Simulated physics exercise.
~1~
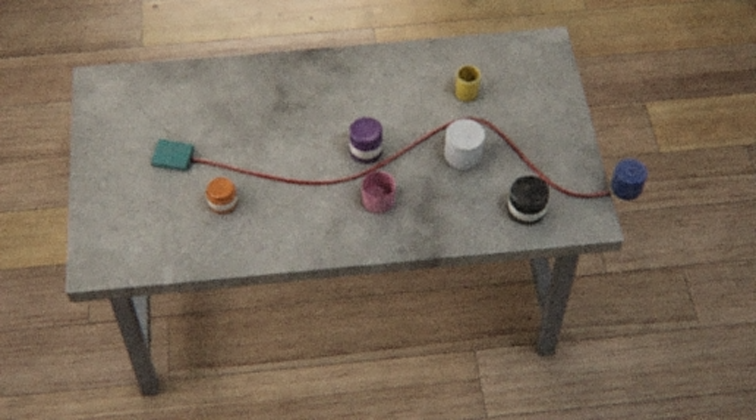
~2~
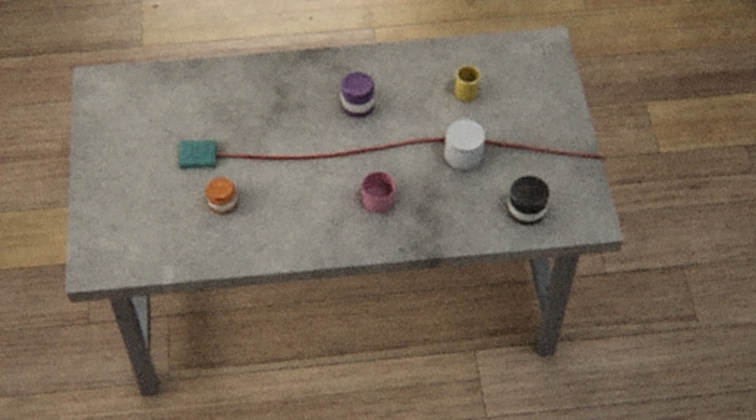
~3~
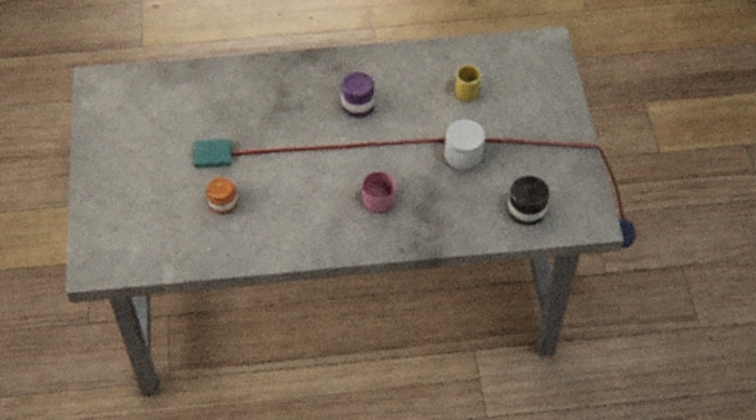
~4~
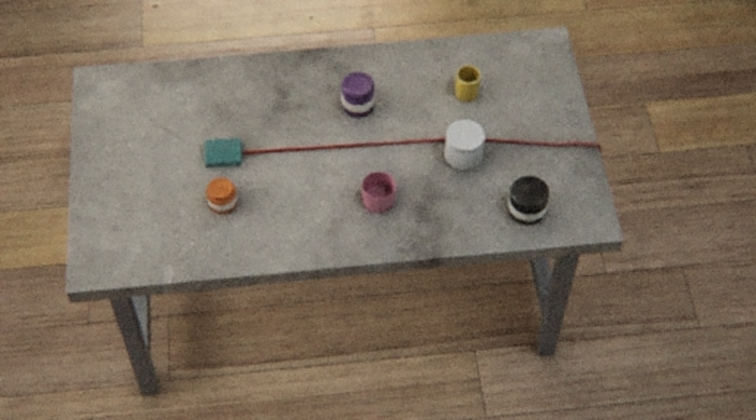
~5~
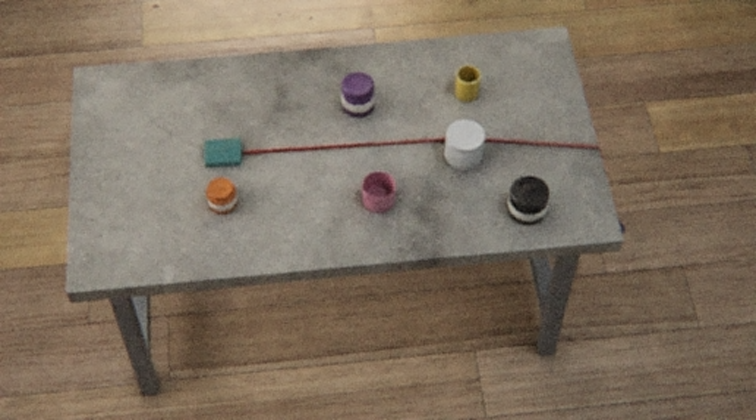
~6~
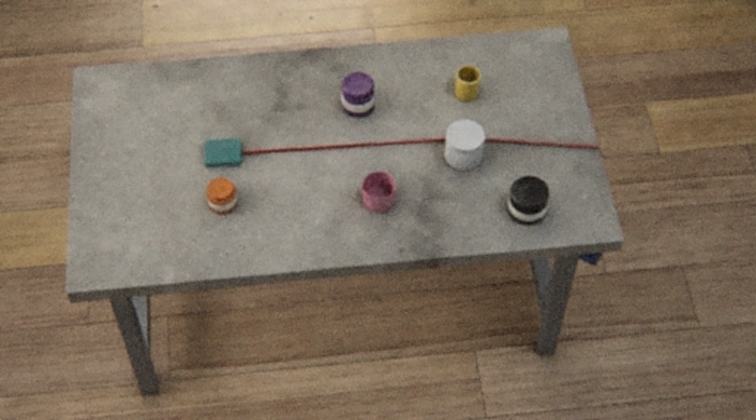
A blue speaker tied to a red cable dropped off the right side of a gray workbench, pulling the cable straight, nudging a purple tin back and dragging a teal phone slightly right, then dangled beside the bench while the white tub stayed put.
